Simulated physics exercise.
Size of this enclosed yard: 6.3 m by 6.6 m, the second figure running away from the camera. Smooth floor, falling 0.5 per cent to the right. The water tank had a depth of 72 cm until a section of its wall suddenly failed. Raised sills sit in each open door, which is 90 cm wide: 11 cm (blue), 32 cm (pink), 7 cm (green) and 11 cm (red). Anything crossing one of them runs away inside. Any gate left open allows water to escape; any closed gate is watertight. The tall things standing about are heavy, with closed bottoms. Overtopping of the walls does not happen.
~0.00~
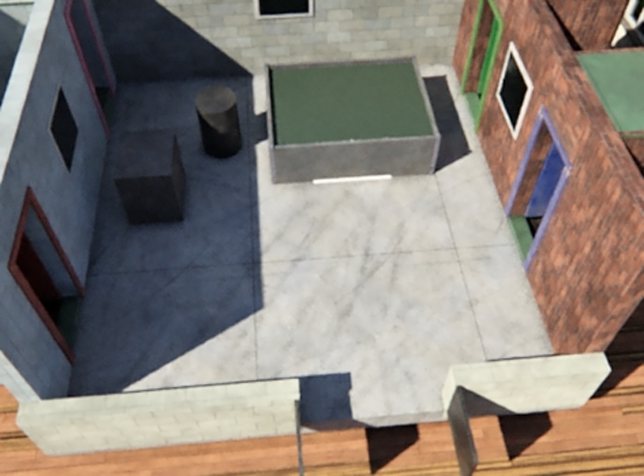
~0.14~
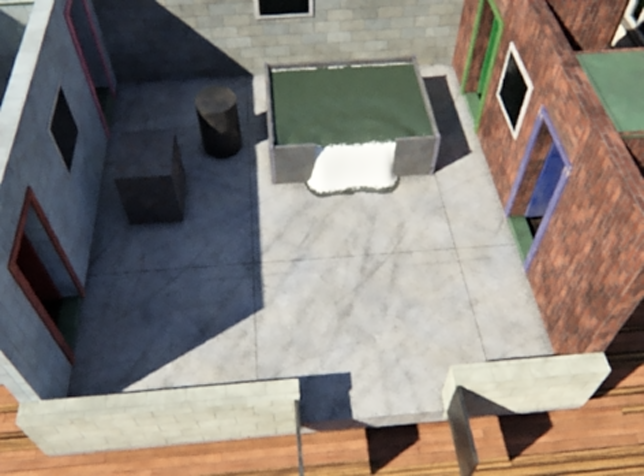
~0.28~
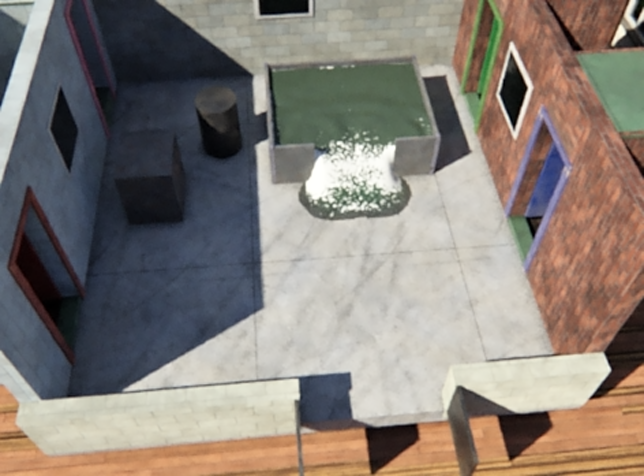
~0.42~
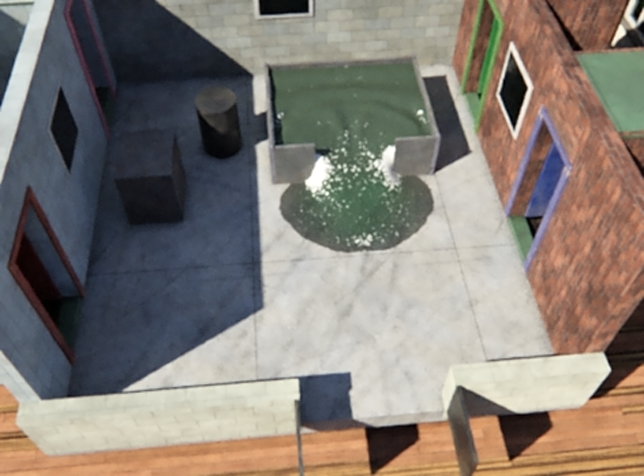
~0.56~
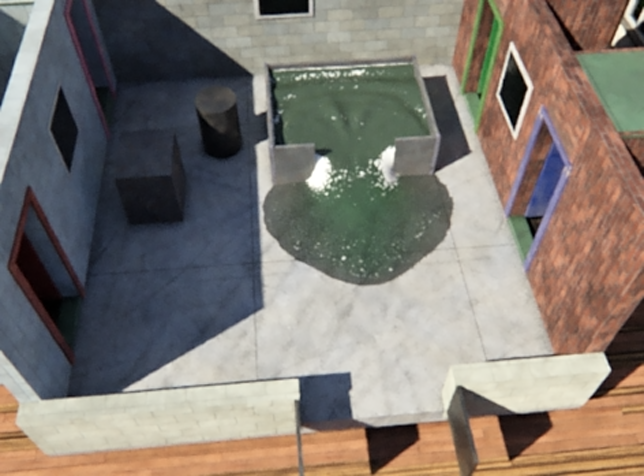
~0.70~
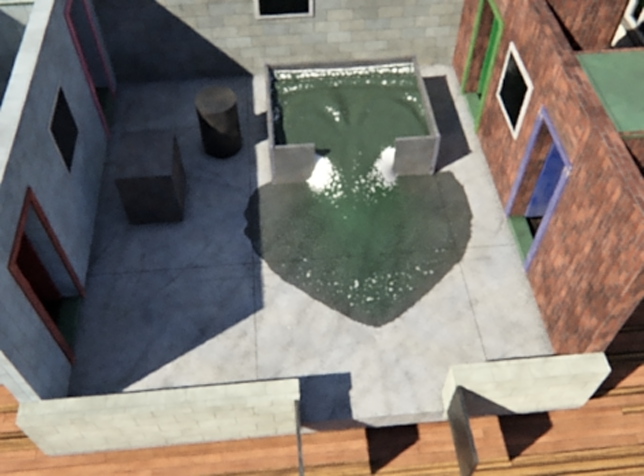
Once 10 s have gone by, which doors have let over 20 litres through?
Taking each door: The blue door has not let over 20 litres through; the pink door has not let over 20 litres through; the green door has not let over 20 litres through; the red door has not let over 20 litres through.
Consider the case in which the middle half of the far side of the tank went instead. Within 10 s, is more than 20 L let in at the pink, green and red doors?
Note: Pink short of the mark, green beyond the mark, red short of the mark.
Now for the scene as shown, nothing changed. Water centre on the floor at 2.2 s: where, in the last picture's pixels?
Roughly (355, 196) in the last picture.
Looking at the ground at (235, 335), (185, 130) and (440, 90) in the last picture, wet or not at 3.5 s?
The first point is awash, the second is not yet hit and the third is not yet hit.
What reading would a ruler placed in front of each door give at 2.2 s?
Depths in cm: Blue 8, pink 0, green 0, red 0.
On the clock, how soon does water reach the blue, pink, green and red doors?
Blue 1.1 s, pink 5.5 s, green 5.5 s, red 3.0 s.
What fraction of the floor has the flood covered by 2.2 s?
Roughly 45 % of the floor is wet.
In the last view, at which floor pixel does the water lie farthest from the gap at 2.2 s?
Point: Roughly (109, 421) in the last view.
After 1.4 s water covers 40 % of the floor and is deepest (38 cm) near (350, 186); blue door 6 cm at the sill, 0 L in, pink door not reached, green door not reached, red door not reached.
After 2.2 s water covers 45 % of the floor and is deepest (42 cm) near (551, 382); blue door 8 cm at the sill, 1 L in, pink door not reached, green door not reached, red door not reached.
After 3.5 s water covers 50 % of the floor and is deepest (24 cm) near (64, 425); blue door 9 cm at the sill, 2 L in, pink door not reached, green door not reached, red door 9 cm at the sill, 0 L in.
After 6.0 s water covers 70 % of the floor and is deepest (16 cm) near (538, 383); blue door 9 cm at the sill, 6 L in, pink door 3 cm at the sill, 0 L in, green door 3 cm at the sill, 0 L in, red door 8 cm at the sill, 1 L in.
After 10.0 s water covers 90 % of the floor and is deepest (10 cm) near (382, 299); blue door 8 cm at the sill, 6 L in, pink door 2 cm at the sill, 0 L in, green door 6 cm at the sill, 0 L in, red door 6 cm at the sill, 1 L in.
